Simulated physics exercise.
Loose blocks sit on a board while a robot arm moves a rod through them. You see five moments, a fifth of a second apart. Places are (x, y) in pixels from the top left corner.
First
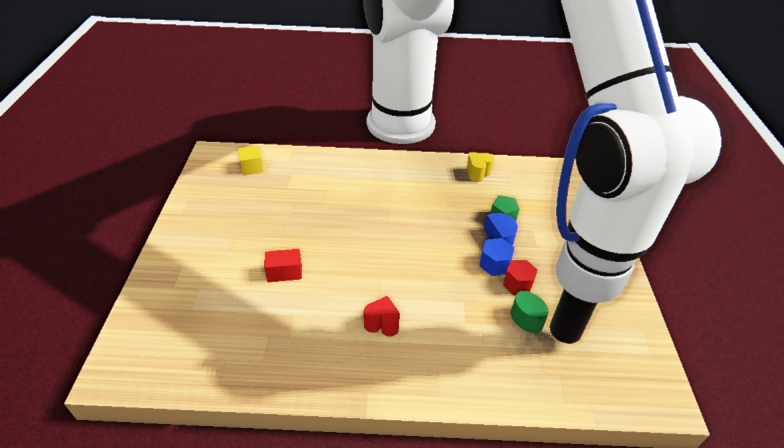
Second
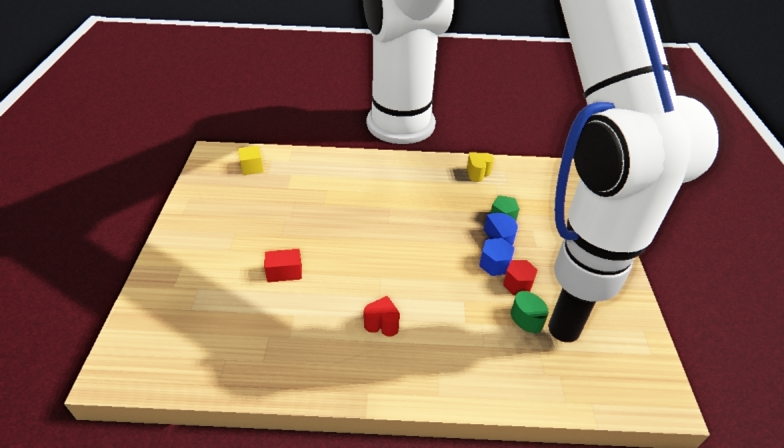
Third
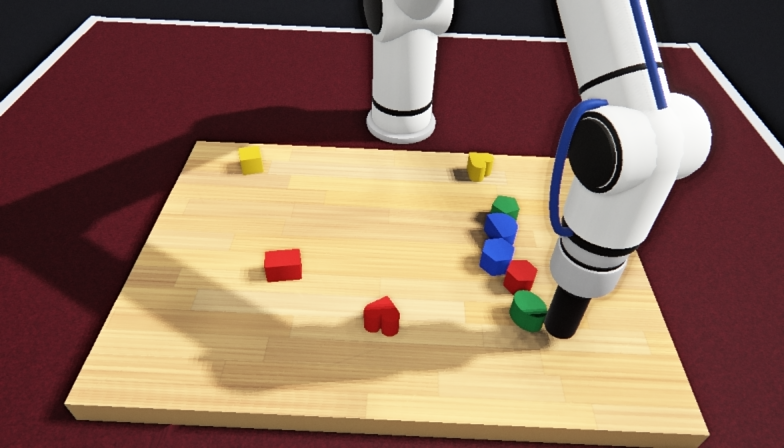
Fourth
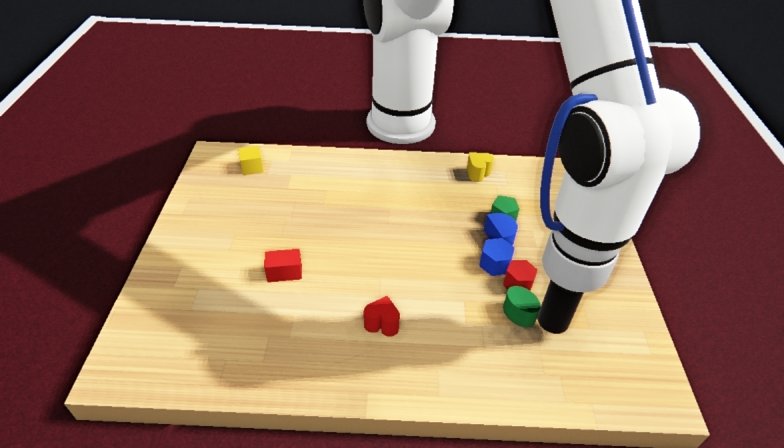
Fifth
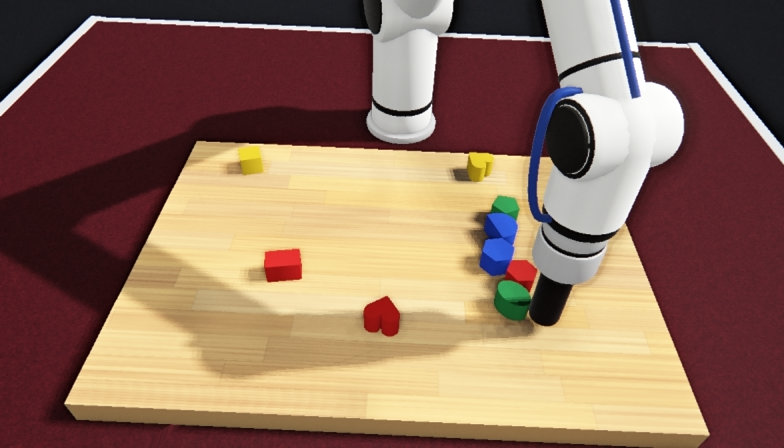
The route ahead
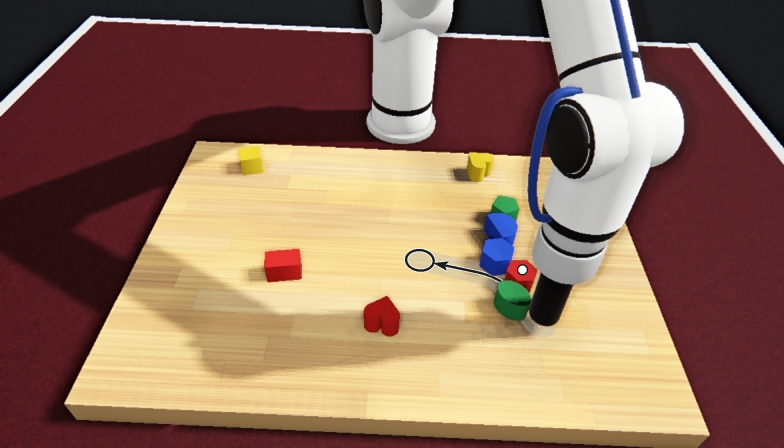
The robot arm's black rod barely moved at first, then slid a short way left and slightly away from the viewer, nudging the green rounded block along while the other blocks stayed put.
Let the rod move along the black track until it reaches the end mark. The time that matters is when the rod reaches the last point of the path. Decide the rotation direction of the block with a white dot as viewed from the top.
It turns clockwise.
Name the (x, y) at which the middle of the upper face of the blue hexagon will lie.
It will likely be found at (479, 235).
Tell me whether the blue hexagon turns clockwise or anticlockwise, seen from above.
From above, it turns counterclockwise.
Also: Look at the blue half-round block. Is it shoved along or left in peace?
The block in question is displaced by the end.
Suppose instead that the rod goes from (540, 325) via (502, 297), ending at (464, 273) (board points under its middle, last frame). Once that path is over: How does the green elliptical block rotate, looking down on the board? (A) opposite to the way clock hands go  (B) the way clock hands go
That would be A.
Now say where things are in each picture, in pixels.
The first picture shows rod tip at (565, 332); block tops, blue hexagon at (499, 249); blue half-round block at (504, 224); green elliptical block at (532, 304); red hexagon at (522, 270).
The second picture shows rod at (564, 330); blocks unchanged.
The third picture shows rod at (560, 327); blocks unchanged.
The fourth picture shows rod at (553, 322); green elliptical block at (524, 299).
The fifth picture shows rod at (543, 315); blue hexagon at (499, 249); blue half-round block at (504, 224); green elliptical block at (514, 293); red hexagon at (522, 270).
Path on the board, from (540, 325) via (509, 288) and (466, 270), ending at (420, 260); the dot is on the red hexagon.
What follows on the original path. One third of the way, rod at (512, 278); blue hexagon at (491, 242), turned 40° anticlockwise; blue half-round block at (502, 220), turned 20° clockwise; green elliptical block at (481, 272), turned 65° anticlockwise; red hexagon at (517, 253), turned 15° clockwise.
Two thirds of the way, rod at (468, 260); blue hexagon at (479, 235), turned 20° anticlockwise; blue half-round block at (500, 218), turned 35° clockwise; green elliptical block at (452, 270); red hexagon at (517, 249), turned 35° clockwise.
At the end, rod at (421, 250); blue hexagon at (479, 235), turned 20° anticlockwise; blue half-round block at (500, 218), turned 35° clockwise; green elliptical block at (444, 271), turned 200° anticlockwise; red hexagon at (517, 249), turned 35° clockwise.
